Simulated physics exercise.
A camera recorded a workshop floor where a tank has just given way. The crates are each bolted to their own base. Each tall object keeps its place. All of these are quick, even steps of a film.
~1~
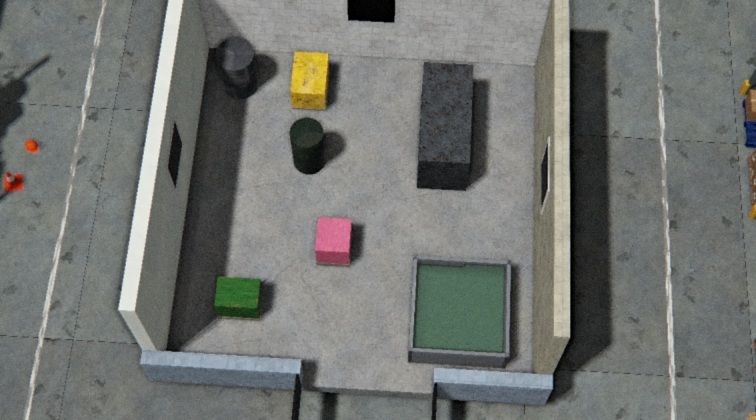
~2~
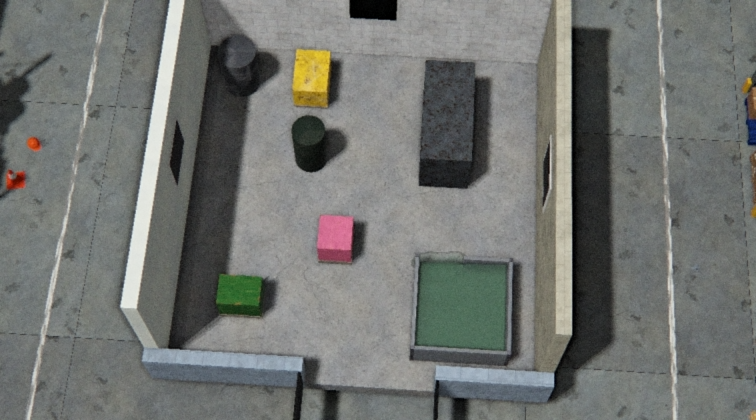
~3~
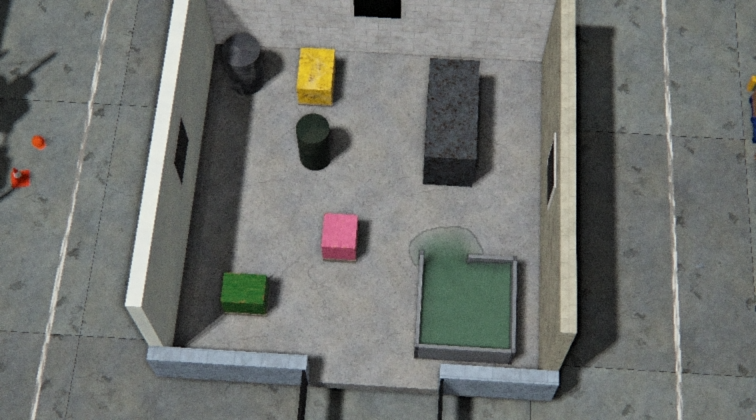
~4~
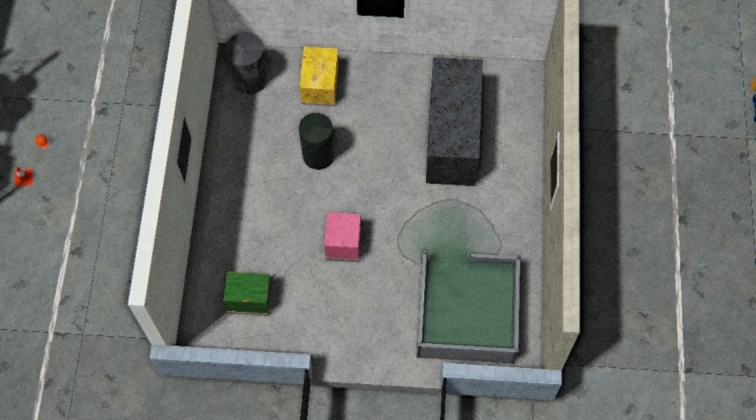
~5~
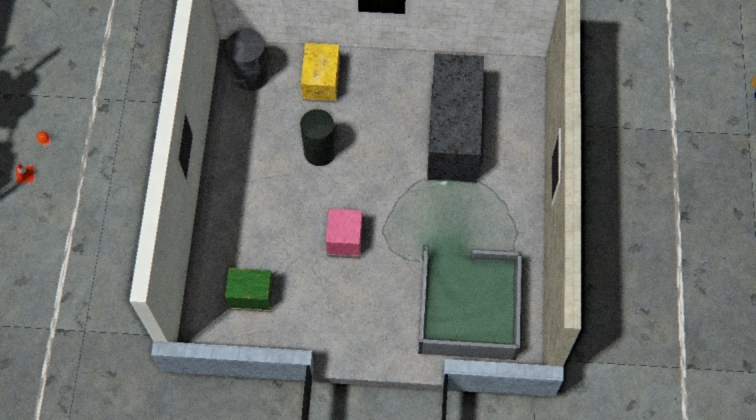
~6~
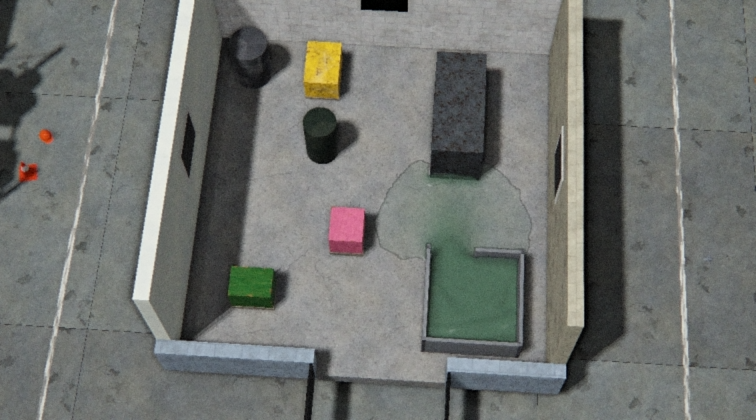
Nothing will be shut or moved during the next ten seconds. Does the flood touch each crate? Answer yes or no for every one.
Green crate: No; pink crate: No; yellow crate: Yes.
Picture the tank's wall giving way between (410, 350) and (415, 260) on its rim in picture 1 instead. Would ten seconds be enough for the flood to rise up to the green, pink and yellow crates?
Then green gets flooded, pink gets flooded and yellow gets flooded.
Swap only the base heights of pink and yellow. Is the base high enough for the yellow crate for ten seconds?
Yellow: Flooded.
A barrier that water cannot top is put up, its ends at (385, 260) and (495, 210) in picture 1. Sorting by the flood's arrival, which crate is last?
Yellow one.
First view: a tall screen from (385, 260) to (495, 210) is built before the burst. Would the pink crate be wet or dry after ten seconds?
As for the pink crate, it comes through dry.
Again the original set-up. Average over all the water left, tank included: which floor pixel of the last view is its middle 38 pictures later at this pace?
Close to (401, 175).
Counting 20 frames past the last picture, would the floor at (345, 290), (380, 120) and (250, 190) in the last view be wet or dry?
First spared, second inundated, third inundated.
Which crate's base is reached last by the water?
Easy - the green-painted one.
A moment on, water covers 20 % of the floor; the green crate not reached, the pink crate water round its plinth, the yellow crate not reached.
Next, water covers 30 % of the floor; the green crate not reached, the pink crate water round its plinth, the yellow crate water round its plinth.
Then, water covers 50 % of the floor; the green crate not reached, the pink crate water round its plinth, the yellow crate water round its plinth.
Later, water covers 70 % of the floor; the green crate water round its plinth, the pink crate water round its plinth, the yellow crate water round its plinth.
In the end, water covers 85 % of the floor; the green crate stayed above the water, the pink crate stayed above the water, the yellow crate was topped.
